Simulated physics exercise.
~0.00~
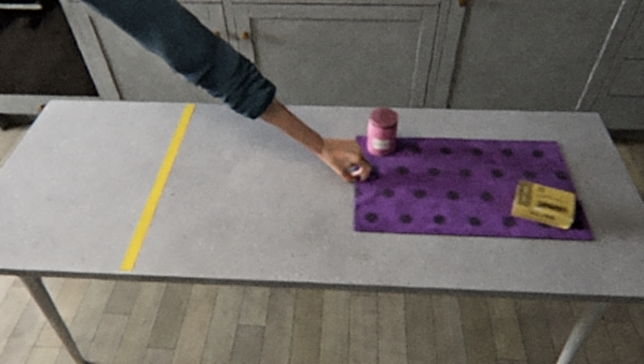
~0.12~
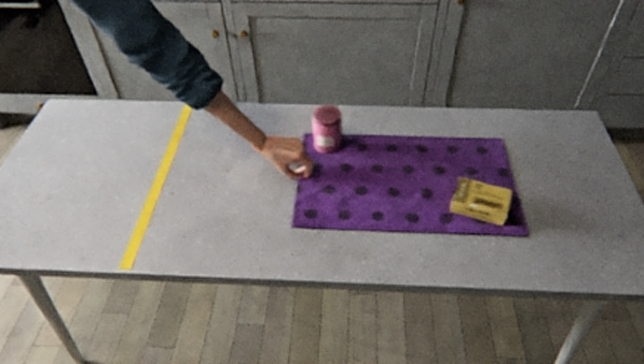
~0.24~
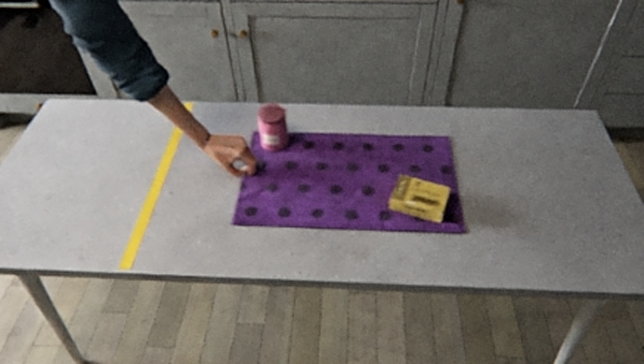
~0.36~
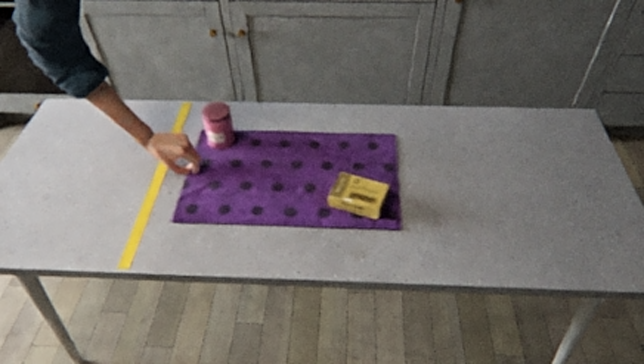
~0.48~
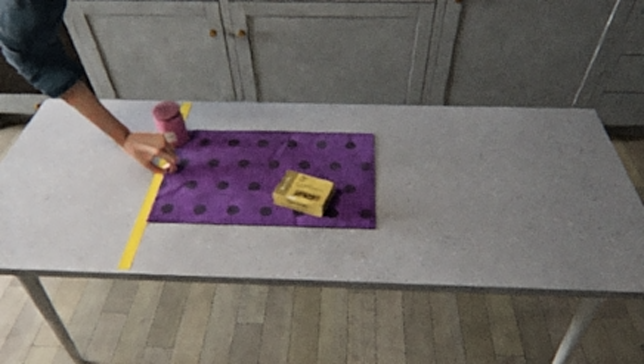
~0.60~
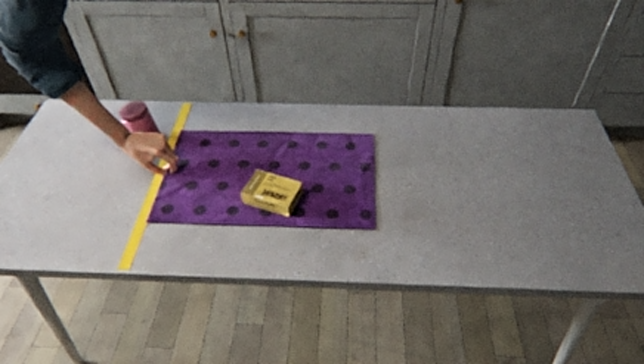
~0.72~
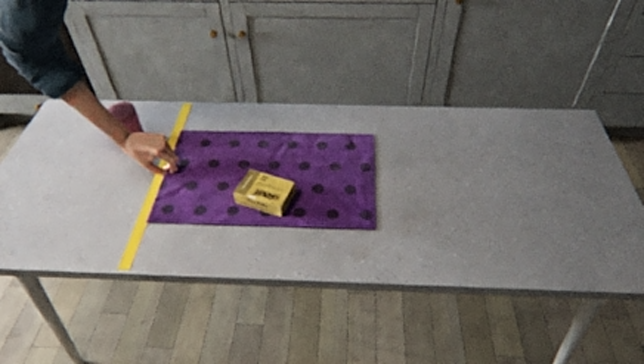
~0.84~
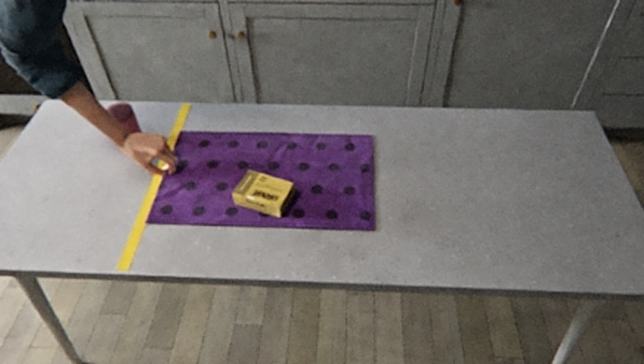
Purple spotted cloth pulled left by a hand stops at yellow tape, its pink jar sliding off ahead, yellow packet staying aboard.
